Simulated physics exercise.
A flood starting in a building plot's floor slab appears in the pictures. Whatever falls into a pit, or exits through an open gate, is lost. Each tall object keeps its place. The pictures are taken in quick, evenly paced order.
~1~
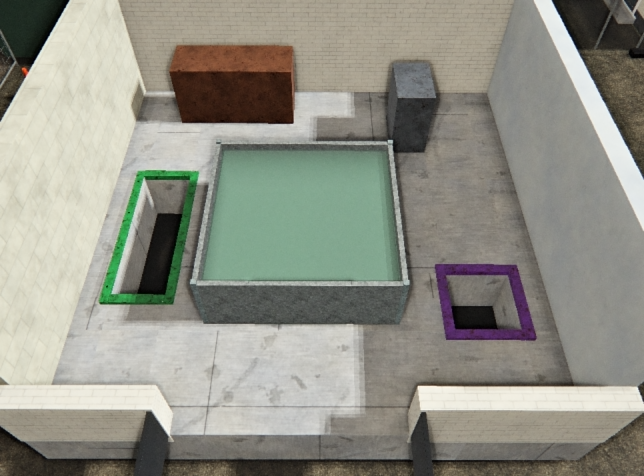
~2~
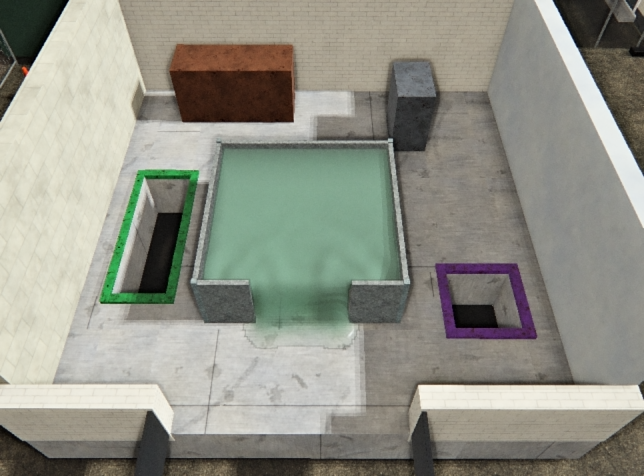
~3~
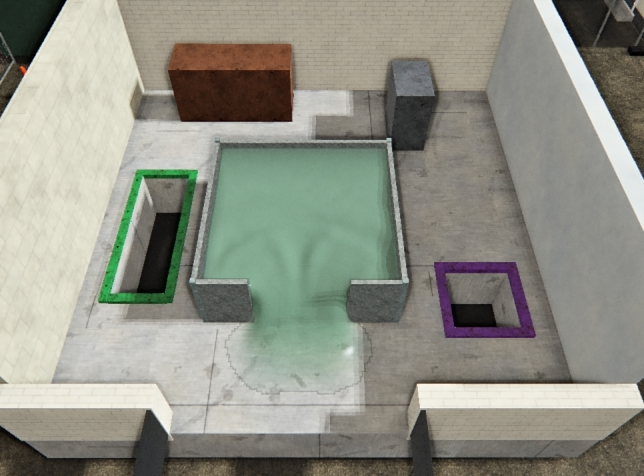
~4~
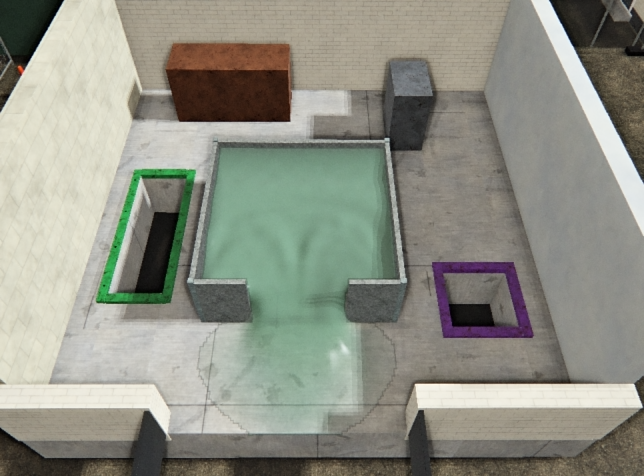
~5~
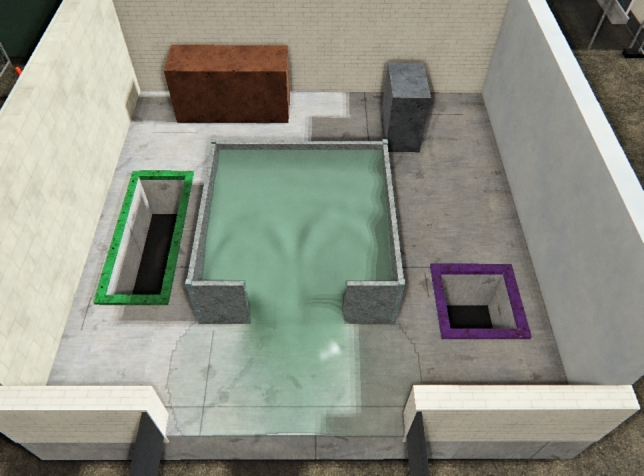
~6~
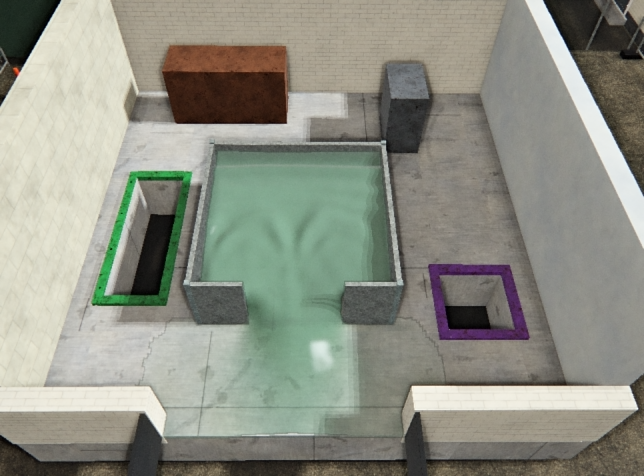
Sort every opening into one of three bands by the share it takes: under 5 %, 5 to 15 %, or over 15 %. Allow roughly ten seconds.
The gate takes over 15 %; the green pit takes under 5 %; the purple pit takes under 5 %.
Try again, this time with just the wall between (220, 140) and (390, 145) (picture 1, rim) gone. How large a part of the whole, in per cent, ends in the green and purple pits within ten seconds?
In percent: Green 20, purple 14.
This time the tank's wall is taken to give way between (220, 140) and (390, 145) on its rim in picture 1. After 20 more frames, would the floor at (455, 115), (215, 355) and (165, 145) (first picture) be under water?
Point 1: Inundated; point 2: Unwetted; point 3: Inundated.
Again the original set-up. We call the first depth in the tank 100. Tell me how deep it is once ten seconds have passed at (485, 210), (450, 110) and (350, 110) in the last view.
Respectively 2, 0 and 0 per cent.
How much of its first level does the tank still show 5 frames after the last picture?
Near 70 in a hundred.
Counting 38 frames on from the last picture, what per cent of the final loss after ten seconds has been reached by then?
Close to 80 out of every hundred.
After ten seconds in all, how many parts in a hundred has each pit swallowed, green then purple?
I reckon close to 0 % and close to 0 % respectively.
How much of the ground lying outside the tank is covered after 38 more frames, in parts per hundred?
About 30 per cent.
A moment on, water covers 15 % of the floor; the gate 16 %, the green pit 0 %, the purple pit 0 %.
Next, water covers 20 % of the floor; the gate 32 %, the green pit 0 %, the purple pit 0 %.
Then, water covers 25 % of the floor; the gate 47 %, the green pit 0 %, the purple pit 0 %.
Later, water covers 30 % of the floor; the gate 65 %, the green pit 0 %, the purple pit 0 %.
In the end, water covers 30 % of the floor; the gate 78 %, the green pit 0 %, the purple pit 0 %.
